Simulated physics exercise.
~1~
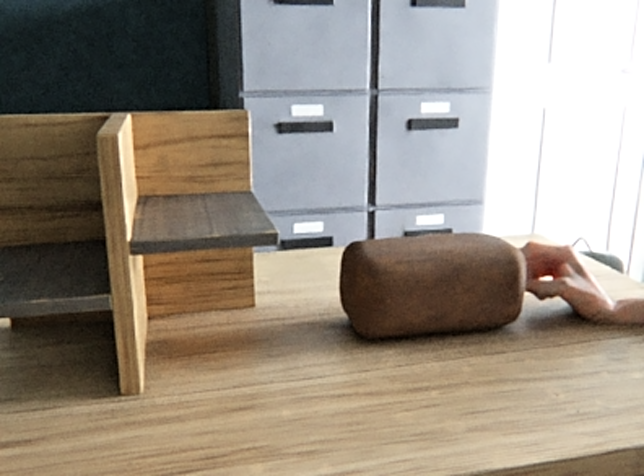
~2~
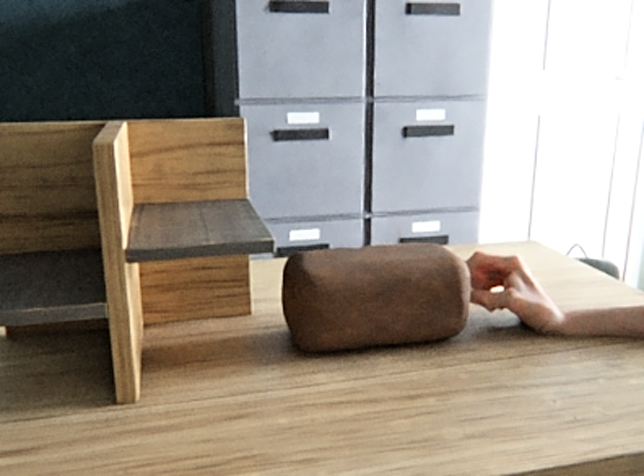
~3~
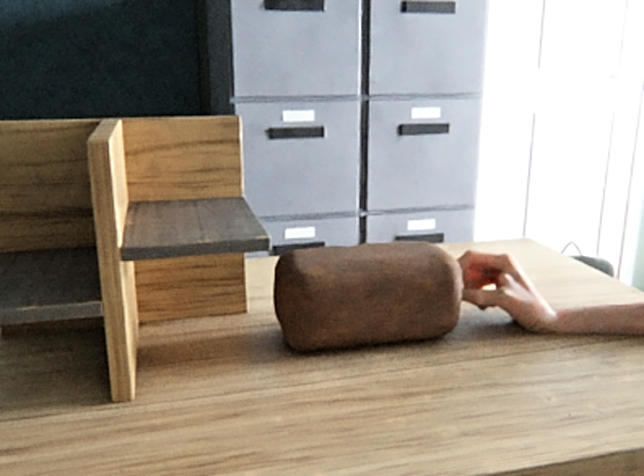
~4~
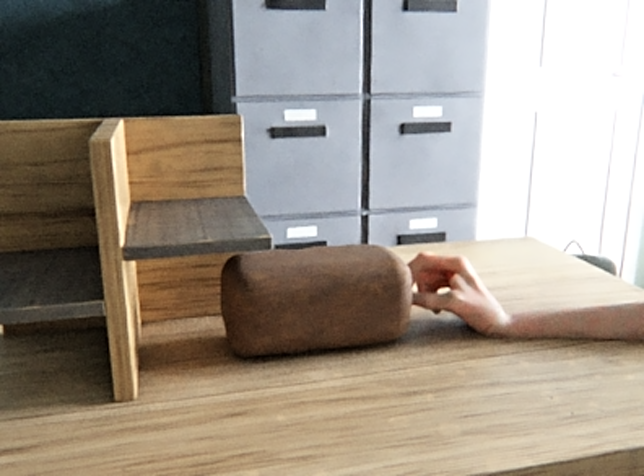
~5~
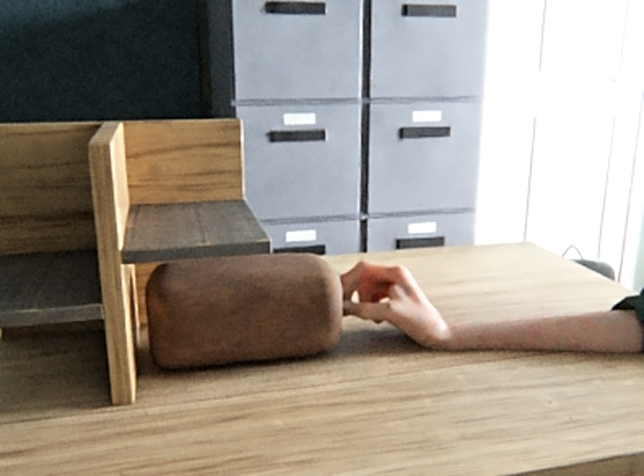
On a wooden table in front of grey storage drawers, a hand pushed a brown, rounded loaf-shaped block leftward, pausing briefly, toward a low dark shelf on a wooden stand, until its left end slid in underneath without catching.
